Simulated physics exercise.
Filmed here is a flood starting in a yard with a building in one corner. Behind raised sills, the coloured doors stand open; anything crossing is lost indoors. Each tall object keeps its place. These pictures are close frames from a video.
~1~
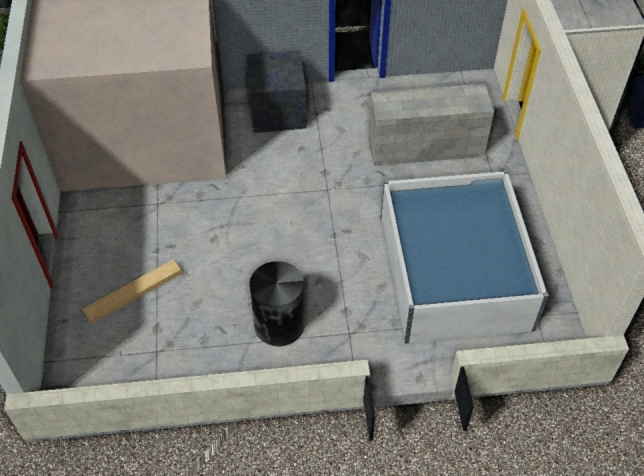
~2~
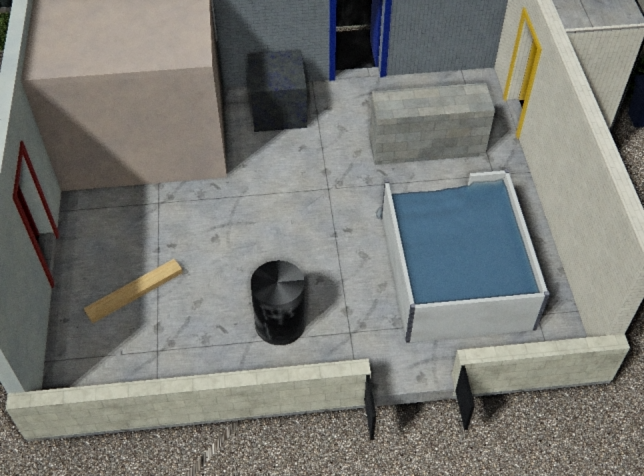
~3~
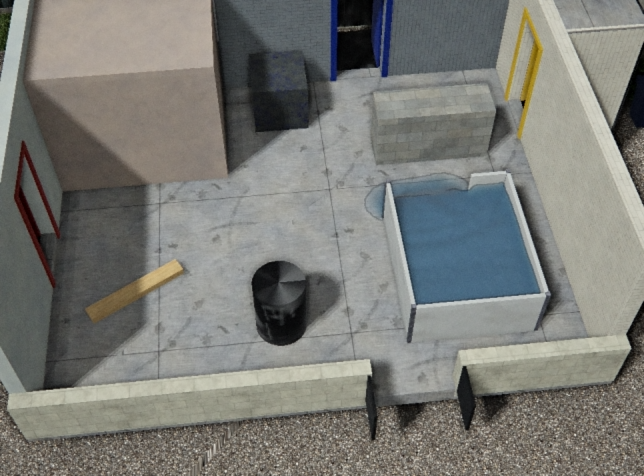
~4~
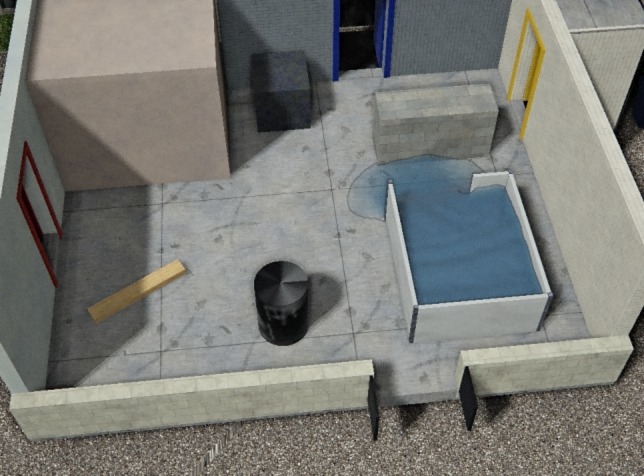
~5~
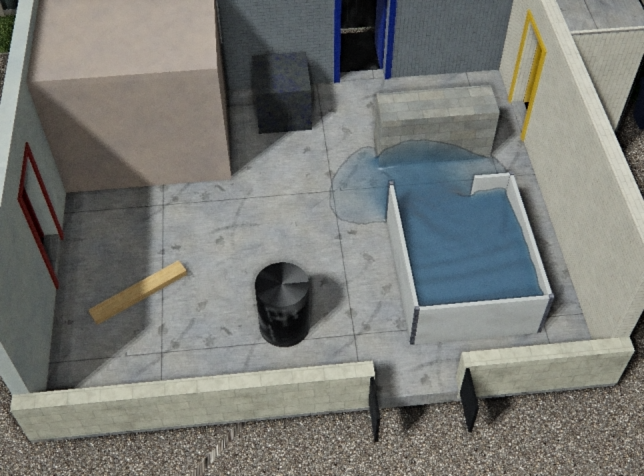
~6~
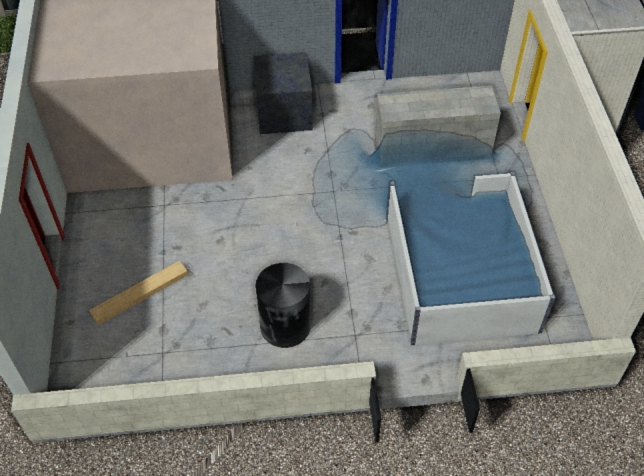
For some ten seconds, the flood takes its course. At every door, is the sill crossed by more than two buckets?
The yellow door: Yes; the red door: No; the blue door: Yes.
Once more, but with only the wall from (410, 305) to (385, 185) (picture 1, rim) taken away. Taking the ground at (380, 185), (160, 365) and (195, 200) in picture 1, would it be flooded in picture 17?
Taken one by one: Unaffected, then sodden, then sodden.
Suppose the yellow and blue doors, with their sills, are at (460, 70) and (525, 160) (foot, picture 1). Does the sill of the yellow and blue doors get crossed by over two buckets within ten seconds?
As I see it, the yellow one crosses the line; the blue one crosses the line.
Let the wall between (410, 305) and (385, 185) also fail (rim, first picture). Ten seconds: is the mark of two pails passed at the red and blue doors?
So the red one breaks the limit and the blue one breaks the limit.
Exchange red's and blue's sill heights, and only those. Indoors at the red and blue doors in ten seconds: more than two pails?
Red door: Over the threshold. Blue door: Within bounds.
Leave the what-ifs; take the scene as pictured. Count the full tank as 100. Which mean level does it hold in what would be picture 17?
Estimate: Around 46 %.
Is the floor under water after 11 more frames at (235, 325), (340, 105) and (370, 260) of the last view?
Taking them as listed, they are spared, waterlogged and spared.
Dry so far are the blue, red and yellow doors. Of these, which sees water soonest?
Answer: The door marked yellow.
A moment on, water covers 20 % of the floor; the yellow door wet at the sill, nothing in, the red door not reached, the blue door not reached.
Next, water covers 40 % of the floor; the yellow door under two buckets in, the red door not reached, the blue door wet at the sill, nothing in.
Then, water covers 65 % of the floor; the yellow door under two buckets in, the red door wet at the sill, nothing in, the blue door under two buckets in.
Later, water covers 90 % of the floor; the yellow door over two buckets in, the red door wet at the sill, nothing in, the blue door over two buckets in.
In the end, water covers 95 % of the floor; the yellow door far over two buckets in, the red door wet at the sill, nothing in, the blue door far over two buckets in.
